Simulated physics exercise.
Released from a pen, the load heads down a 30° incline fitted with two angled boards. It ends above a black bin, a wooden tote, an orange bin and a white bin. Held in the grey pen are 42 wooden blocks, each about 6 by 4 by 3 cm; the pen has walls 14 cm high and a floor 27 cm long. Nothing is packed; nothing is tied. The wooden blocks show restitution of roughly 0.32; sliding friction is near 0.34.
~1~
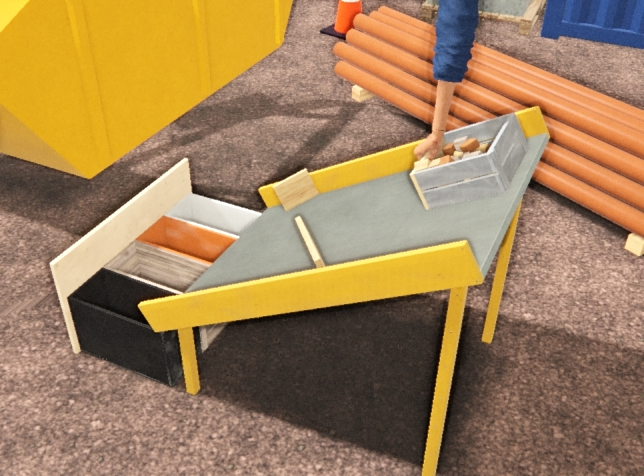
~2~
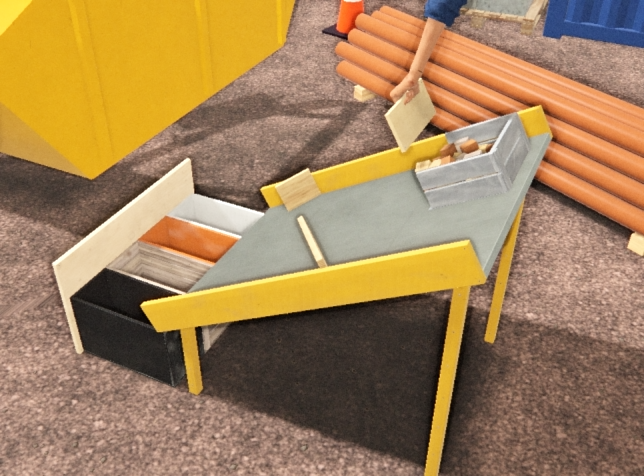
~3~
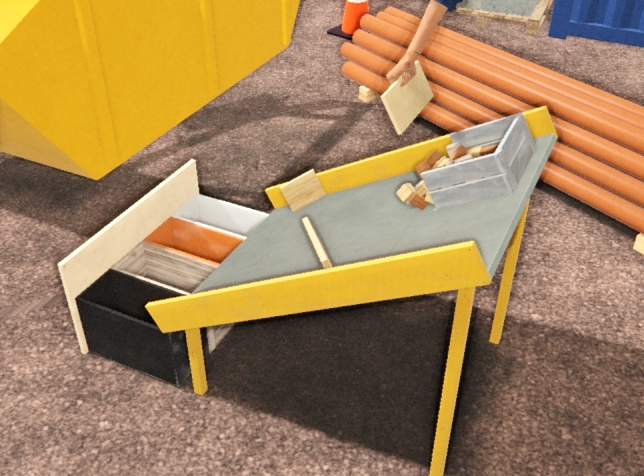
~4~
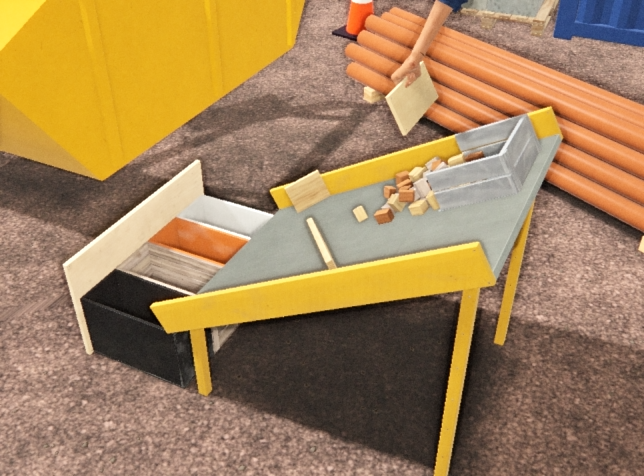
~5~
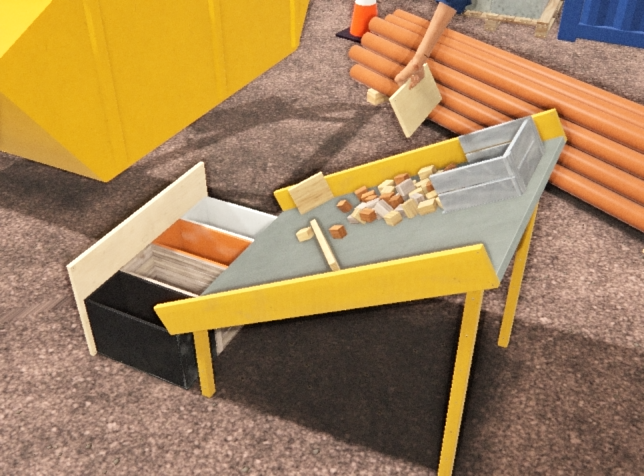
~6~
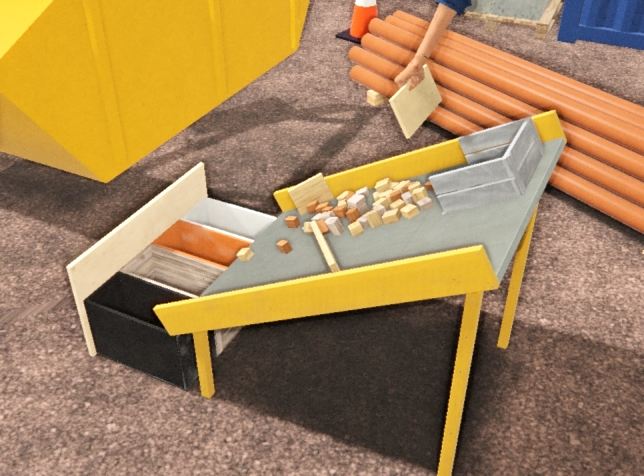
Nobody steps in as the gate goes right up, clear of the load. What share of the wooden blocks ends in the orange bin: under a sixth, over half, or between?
Most likely above one half.
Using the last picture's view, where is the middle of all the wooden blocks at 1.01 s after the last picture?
Look around pixel (189, 283).
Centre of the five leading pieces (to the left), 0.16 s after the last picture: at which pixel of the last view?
Close to (237, 242) in the last view.
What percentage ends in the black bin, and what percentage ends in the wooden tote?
I'd put it at about 0 percent, then about 15 percent.
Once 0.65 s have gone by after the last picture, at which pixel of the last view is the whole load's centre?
You'd find the load's middle at roughly (191, 271).
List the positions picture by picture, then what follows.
In the first frame (we follow the rim corner now nearest the camera; the camera pans a little), grey pen at (486, 154); orange bin at (223, 268); nothing out yet.
In the second frame, grey pen at (489, 153).
In the third frame, grey pen at (494, 154); 14 out, the lowest block at (416, 201).
In the fourth frame, grey pen at (499, 155); 30 out, the lowest block at (361, 214).
In the fifth frame, grey pen at (502, 157); 38 out, the lowest block at (305, 234).
In the sixth frame, grey pen at (502, 158); orange bin at (238, 272); 42 out, the lowest block at (245, 254).
Then, 0.16 s after the last picture, 39 on the slope and 3 in the air.
Then, 0.36 s after the last picture, 1 in the wooden tote, 9 in the orange bin, 3 in the white bin, 24 on the slope and 5 in the air.
Then, 0.65 s after the last picture, 4 in the wooden tote, 29 in the orange bin, 3 in the white bin, 2 on the slope and 4 in the air.
Outcome (1.01 s after the last picture), 6 in the wooden tote, 31 in the orange bin and 5 in the white bin. Asked share, 31 of 42, 74 per cent.
